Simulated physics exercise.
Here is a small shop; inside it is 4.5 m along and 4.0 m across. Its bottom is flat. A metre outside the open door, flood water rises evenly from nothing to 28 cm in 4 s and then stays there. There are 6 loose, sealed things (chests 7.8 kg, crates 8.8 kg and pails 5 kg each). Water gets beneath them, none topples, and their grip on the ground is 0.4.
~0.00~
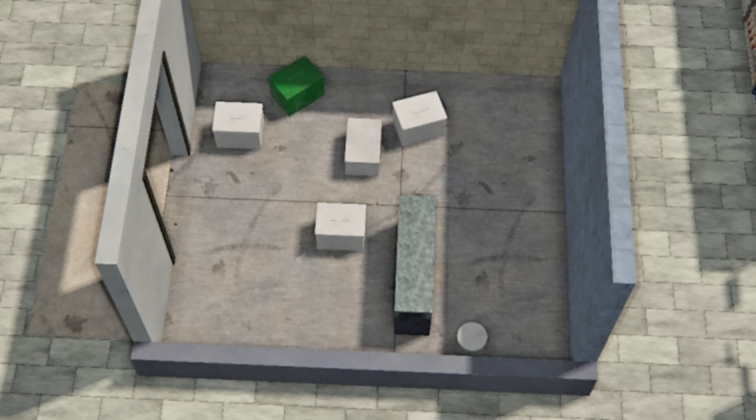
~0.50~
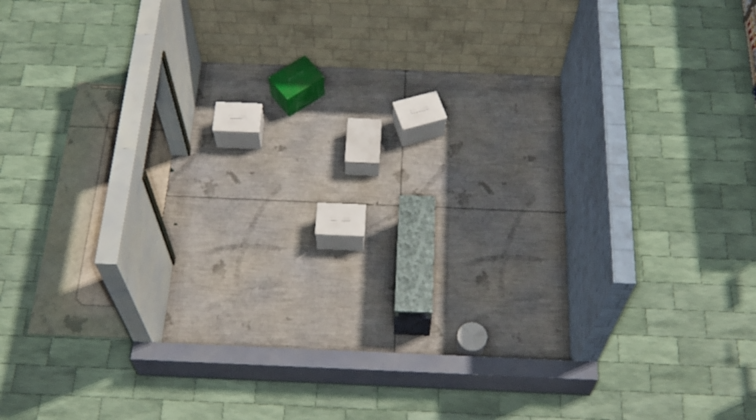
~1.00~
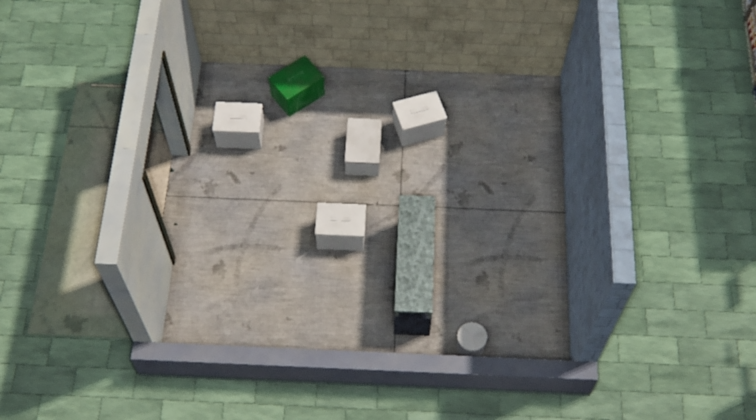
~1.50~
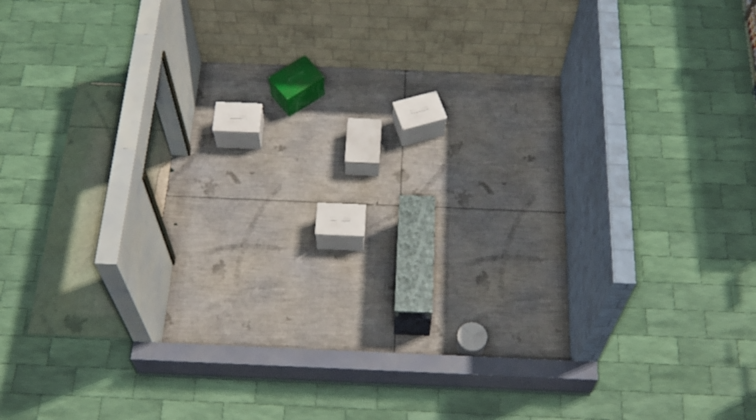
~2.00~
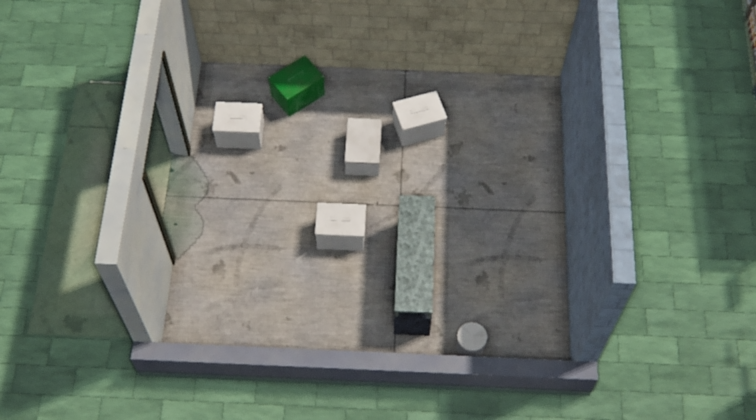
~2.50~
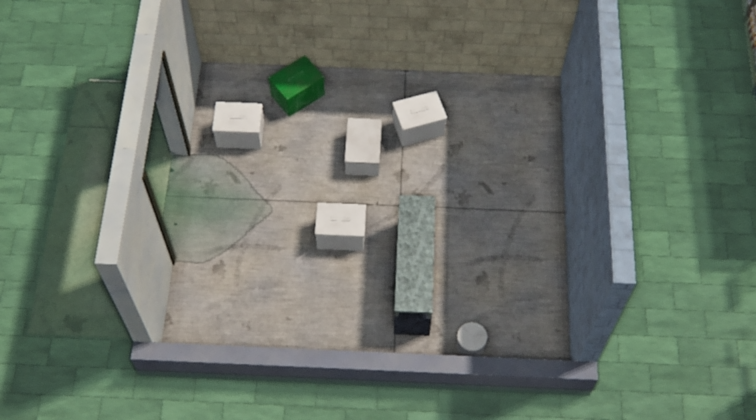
In the video, greenish water spreads over the paving around a small roofless shop, then enters through the left doorway and fans out in a thin, clear patch across the floor, while the white and green boxes stay still.
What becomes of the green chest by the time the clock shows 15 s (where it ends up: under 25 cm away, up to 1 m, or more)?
The green chest is nudged along.
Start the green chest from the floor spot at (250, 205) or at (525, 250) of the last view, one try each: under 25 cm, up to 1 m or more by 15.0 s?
In turn: It travels far; it is nudged along.
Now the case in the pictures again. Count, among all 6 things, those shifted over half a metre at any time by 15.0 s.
I count 6.
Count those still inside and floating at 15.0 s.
I count 6.
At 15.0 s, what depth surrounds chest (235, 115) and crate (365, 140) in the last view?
Roughly 16 and 22 cm.
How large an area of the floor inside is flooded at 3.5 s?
Roughly 4.0 m2.
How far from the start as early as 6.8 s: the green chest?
About 10 cm.
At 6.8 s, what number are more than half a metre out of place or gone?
4 of them.
After 3.5 s the green chest is near (296, 77), 0.0 m from its start, aground; 0 afloat.
After 6.8 s the green chest is near (295, 70), 0.1 m from its start, aground; 3 afloat.
After 11.0 s the green chest is near (228, 67), 0.8 m from its start, afloat; 6 afloat.
After 15.0 s the green chest is near (271, 99), 0.5 m from its start, afloat; 6 afloat.
